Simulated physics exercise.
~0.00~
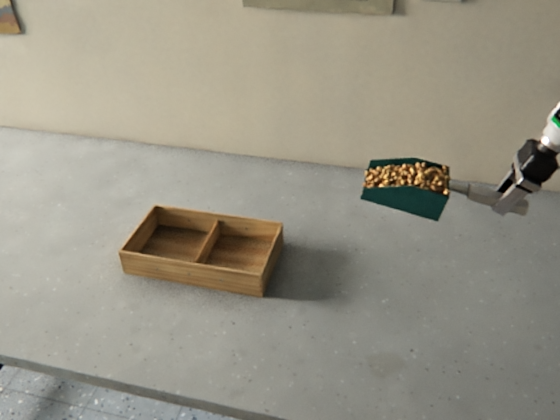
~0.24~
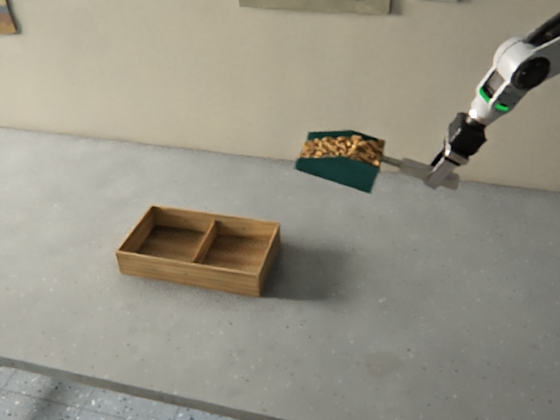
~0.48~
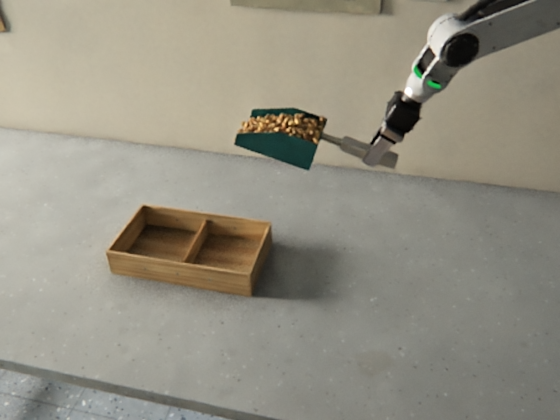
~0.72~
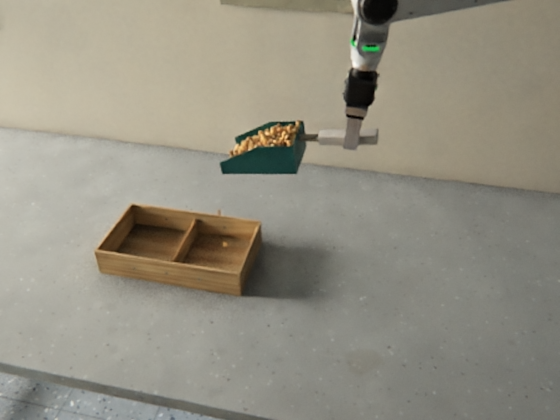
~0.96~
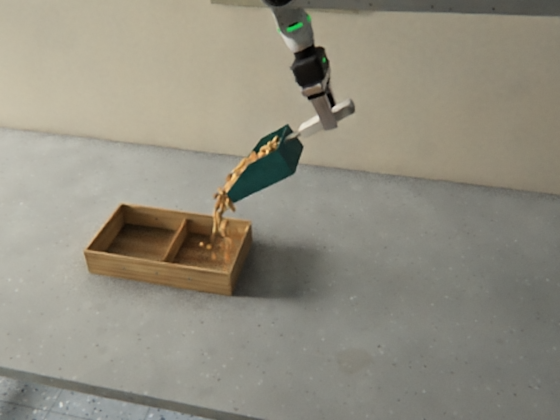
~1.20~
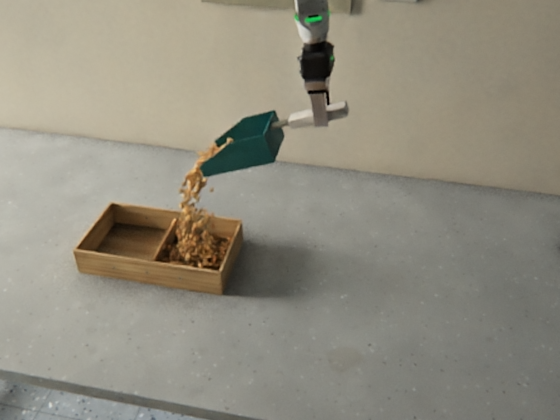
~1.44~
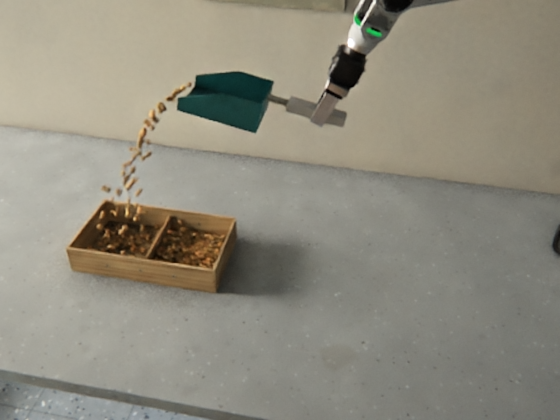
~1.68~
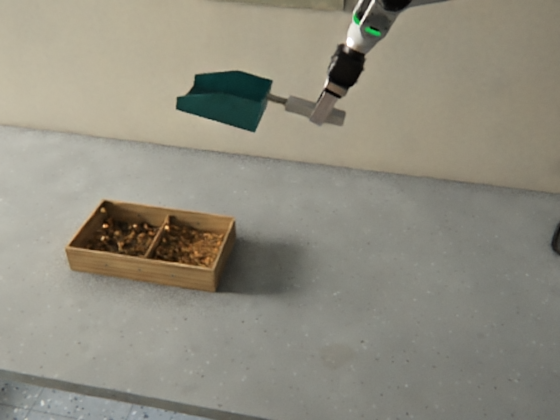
On a gray speckled tabletop against a beige wall, a robot arm holds a dark green scoop heaped with small tan pieces, to the right of an open wooden box divided into two compartments. The arm carries the scoop left toward the box and tips it forward. Pieces begin to spill over the front edge, then pour thickly into the right compartment. As the scoop continues left and rises, the trailing stream arcs into the left compartment. Finally the emptied scoop hangs still above the box, with pieces spread across both compartments.
